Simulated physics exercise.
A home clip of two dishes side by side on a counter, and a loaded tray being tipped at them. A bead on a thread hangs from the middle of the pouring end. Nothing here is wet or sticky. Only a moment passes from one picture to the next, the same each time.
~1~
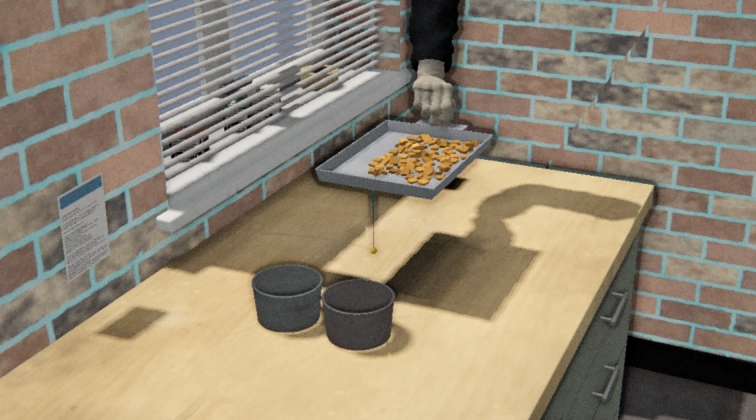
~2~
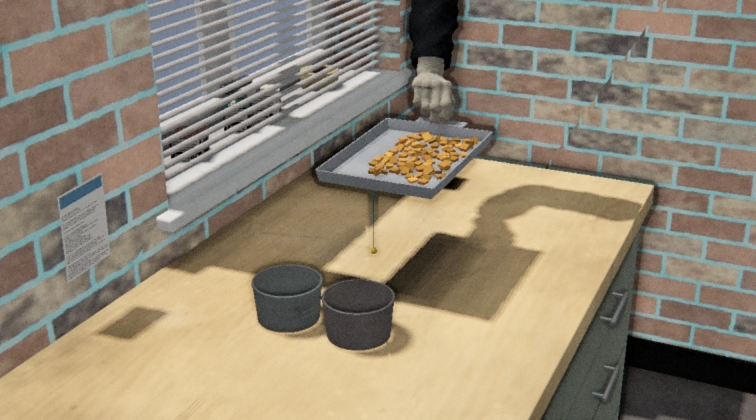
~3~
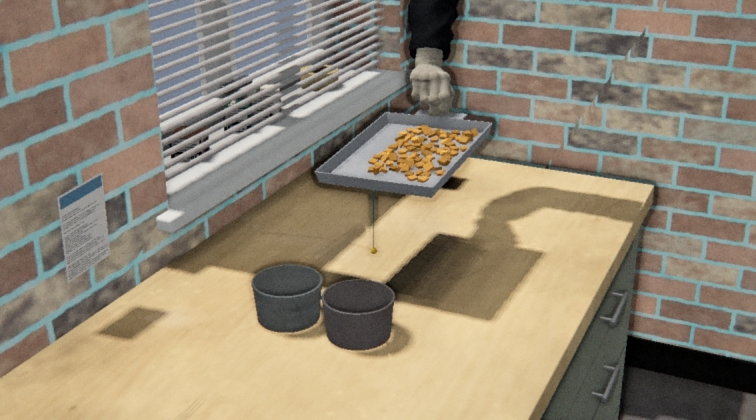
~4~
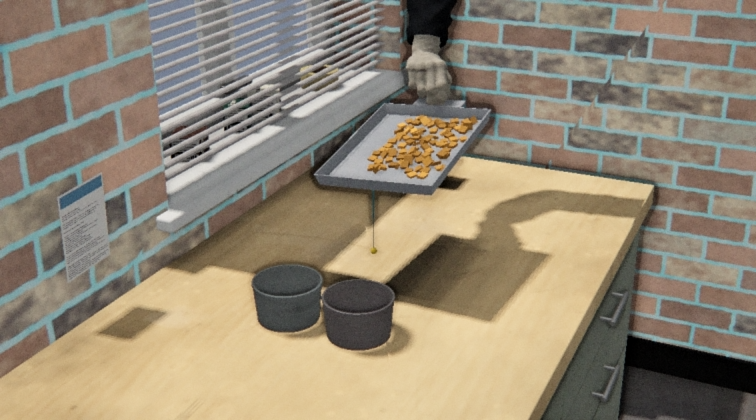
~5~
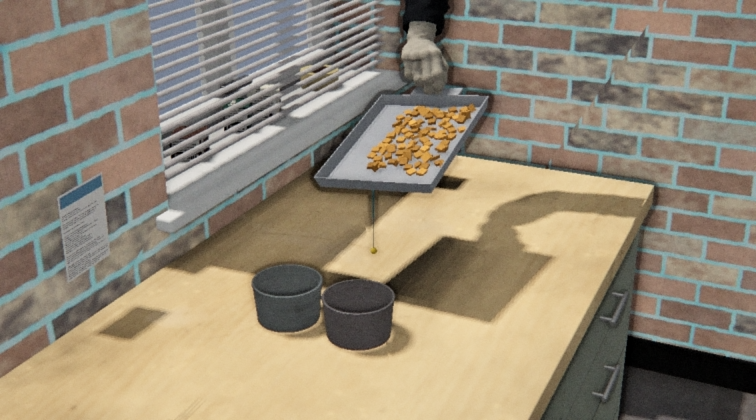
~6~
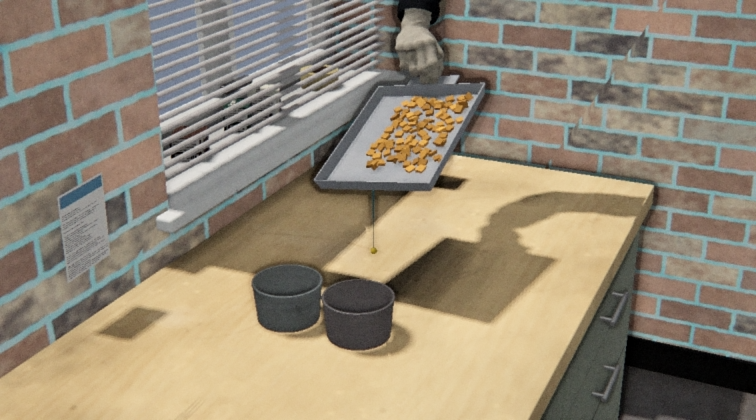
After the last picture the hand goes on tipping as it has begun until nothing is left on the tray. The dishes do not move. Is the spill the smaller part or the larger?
They take under half between them.
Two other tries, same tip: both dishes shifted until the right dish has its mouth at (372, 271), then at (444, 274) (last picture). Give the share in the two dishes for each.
In turn 80 and 10 in a hundred.
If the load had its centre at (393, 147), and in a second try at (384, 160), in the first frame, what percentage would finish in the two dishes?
About 0 and 0 per cent.
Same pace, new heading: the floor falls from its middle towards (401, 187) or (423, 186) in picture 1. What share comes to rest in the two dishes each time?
First some 0, then 0 per cent.
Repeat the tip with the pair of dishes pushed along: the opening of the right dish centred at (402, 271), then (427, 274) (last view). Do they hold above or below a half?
One: Above a half. Two: Not half.
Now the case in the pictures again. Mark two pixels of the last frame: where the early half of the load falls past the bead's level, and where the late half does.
The first part at (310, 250); the rest at (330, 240).
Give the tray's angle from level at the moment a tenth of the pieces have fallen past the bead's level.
Around 75° of tilt.
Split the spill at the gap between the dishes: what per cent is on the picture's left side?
About 50 per cent.
Soon after the last picture, tray tipped steeply; nearly all on the tray; a small part in the air.
A little later, tray tipped right over; about a third on the tray; a small part in the left dish; about a third outside both; about a quarter in the air.
Later still, tray tipped past a quarter turn; a small part in the left dish; nearly all outside both.
At rest, tray tipped past a quarter turn; none in the right dish; a small part in the left dish; nearly all outside both.
